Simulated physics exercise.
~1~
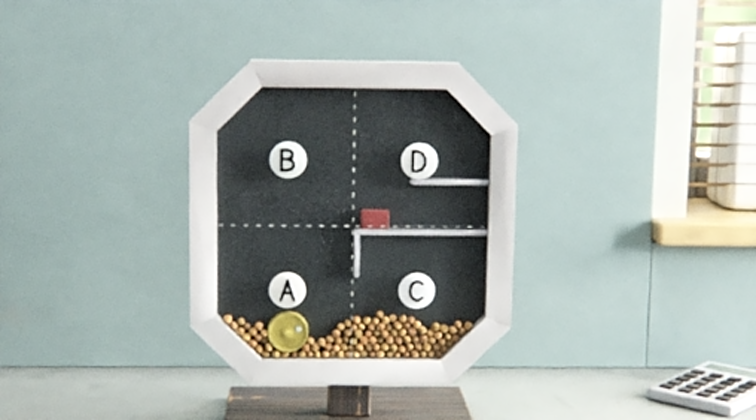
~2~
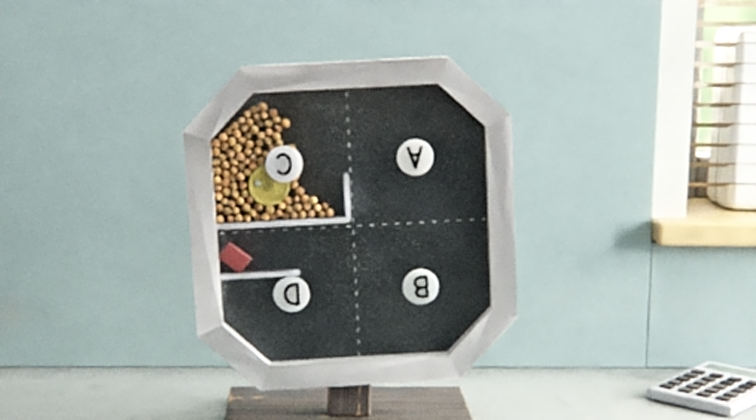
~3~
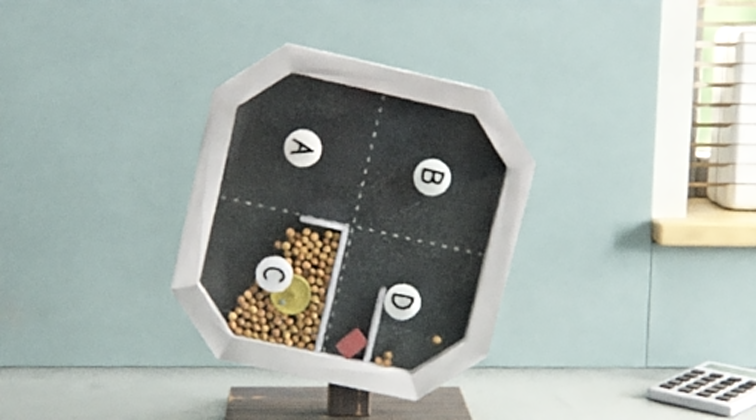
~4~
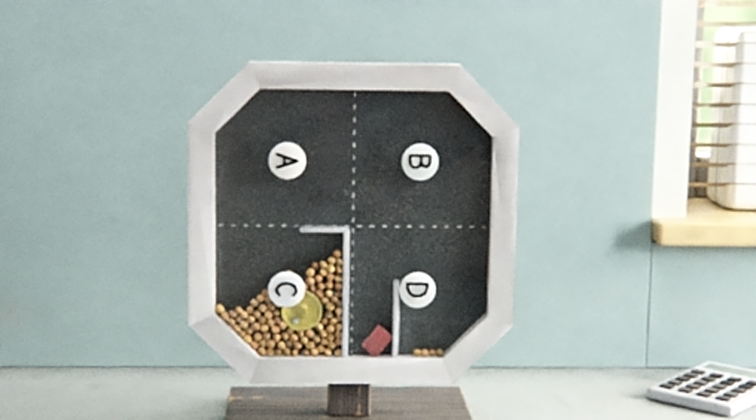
Octagonal box of wooden beads turning upside down, then swinging partway back, leaving yellow disc in C and red block in D.
